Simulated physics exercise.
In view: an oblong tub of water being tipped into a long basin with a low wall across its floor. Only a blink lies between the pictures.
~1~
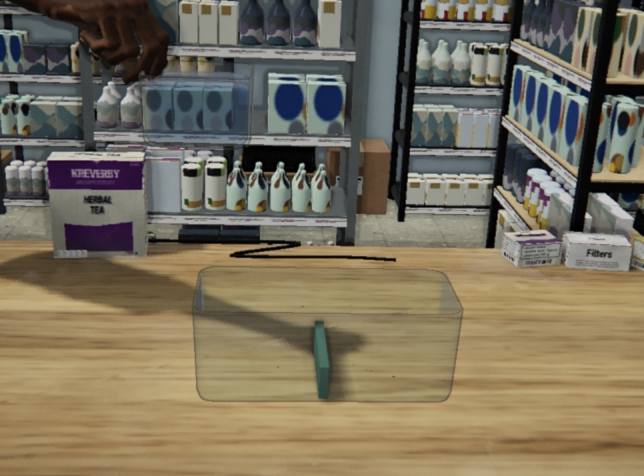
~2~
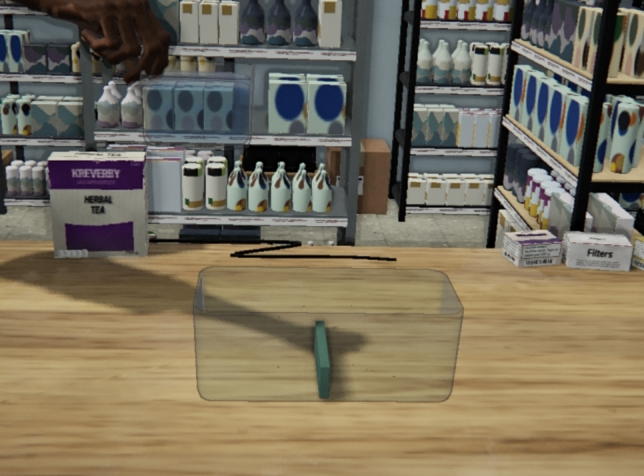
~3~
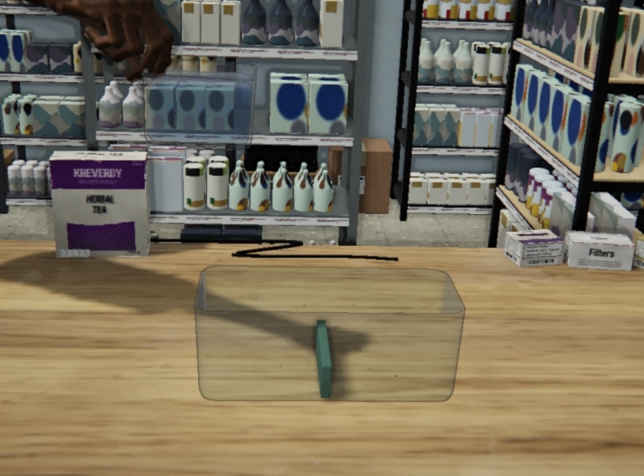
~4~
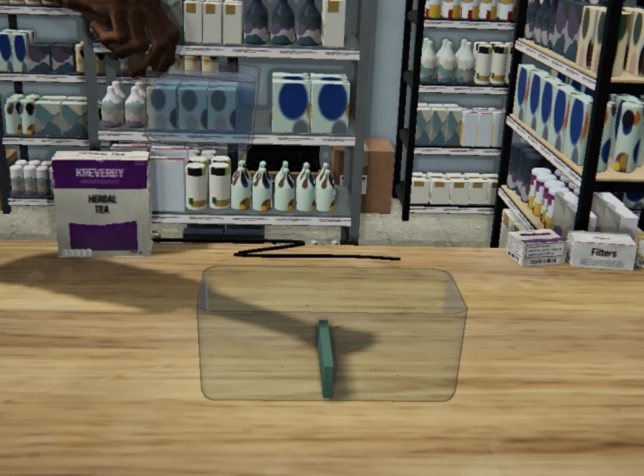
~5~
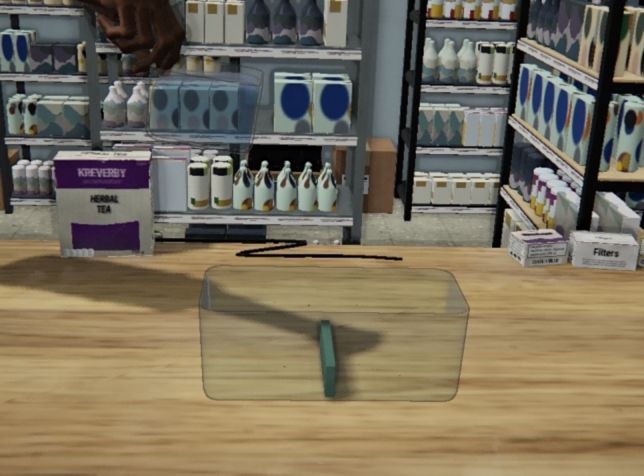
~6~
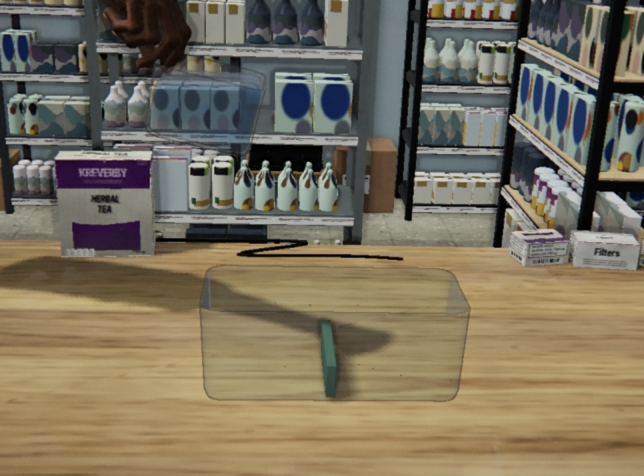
The video shows a dark hand above a see-through oblong tub of water, which tilts slightly to the right over a wooden counter, where a clear basin with a low green wall sits before stocked store shelves.
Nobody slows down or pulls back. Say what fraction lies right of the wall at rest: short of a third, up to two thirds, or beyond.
The share right of the wall is from a third to two thirds.
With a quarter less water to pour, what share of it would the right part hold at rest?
About 40 per cent.
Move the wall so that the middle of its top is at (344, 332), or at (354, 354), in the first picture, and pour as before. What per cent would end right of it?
About 15 and 25 per cent.
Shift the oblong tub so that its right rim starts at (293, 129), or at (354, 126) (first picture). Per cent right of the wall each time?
Near 70 % and 80 %.
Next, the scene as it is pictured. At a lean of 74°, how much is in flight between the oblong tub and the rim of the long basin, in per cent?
Close to 40 per cent.
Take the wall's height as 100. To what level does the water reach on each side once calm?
Near 40 on the left, 50 on the right.
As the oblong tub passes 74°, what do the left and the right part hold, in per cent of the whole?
Left about 5, right about 5.
A moment on, the tilt is 74° and 50 per cent is still to pour, 4 is left of the wall and 5 right of it.
Next, the tilt is 112° and 6 per cent is still to pour, 21 is left of the wall and 58 right of it.
Then the tilt is 118° and 0 per cent is still to pour, 38 is left of the wall and 58 right of it.
Later the tilt is 118° and 0 per cent is still to pour, 38 is left of the wall and 59 right of it.
Finally, 38 per cent lies left of the wall, 58 right of it and 3 outside.
